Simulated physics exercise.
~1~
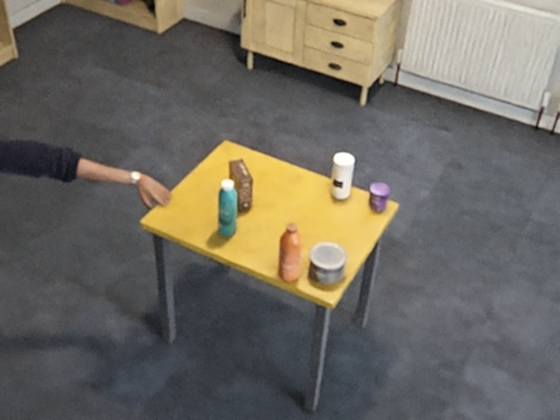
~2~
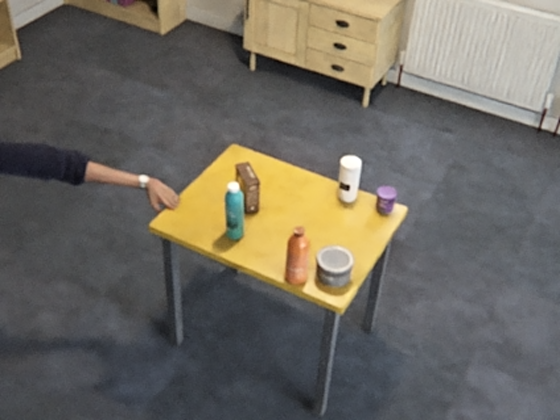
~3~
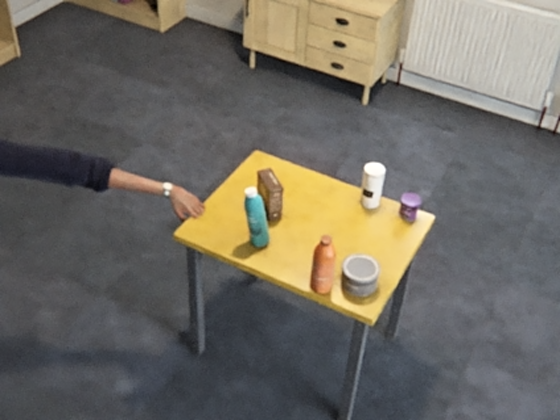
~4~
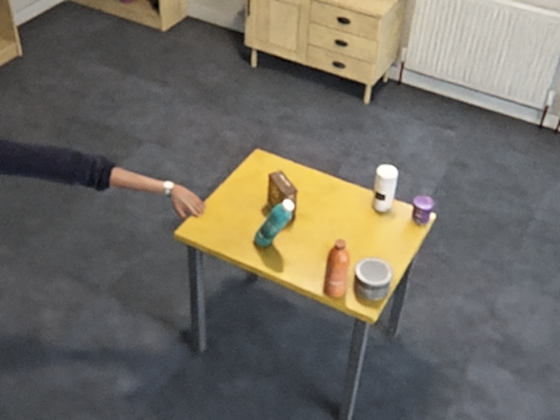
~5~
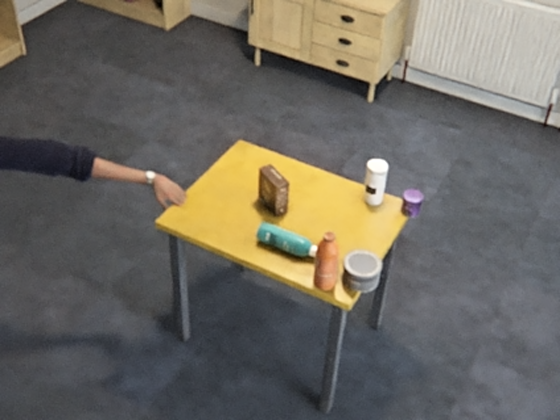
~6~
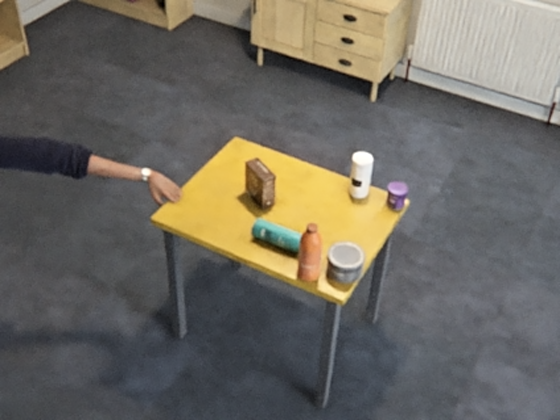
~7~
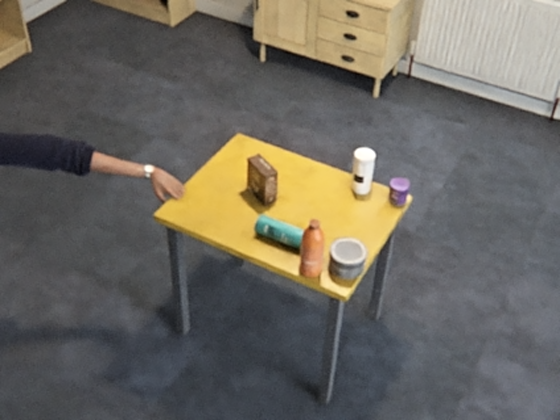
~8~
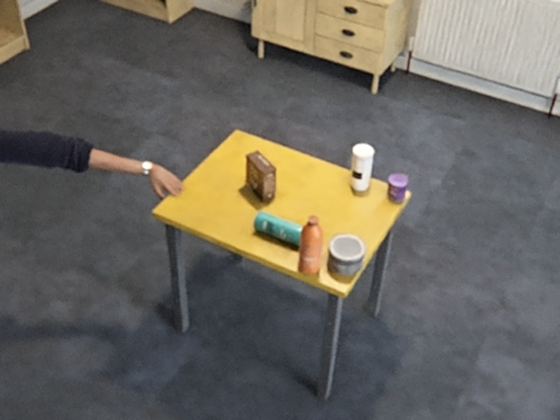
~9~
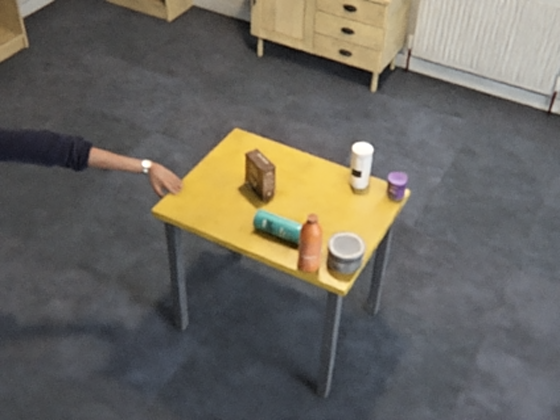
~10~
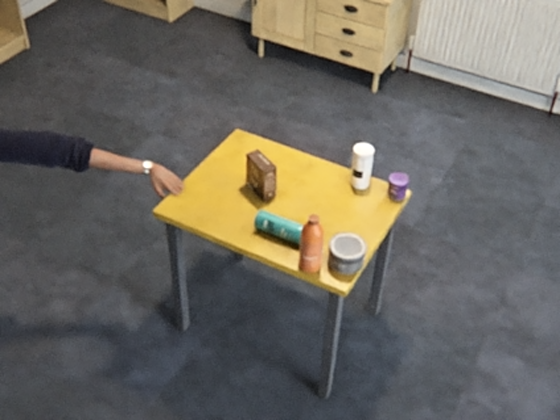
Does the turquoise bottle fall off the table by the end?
No, it topples onto its side but stays on the tabletop, lying next to the orange bottle.
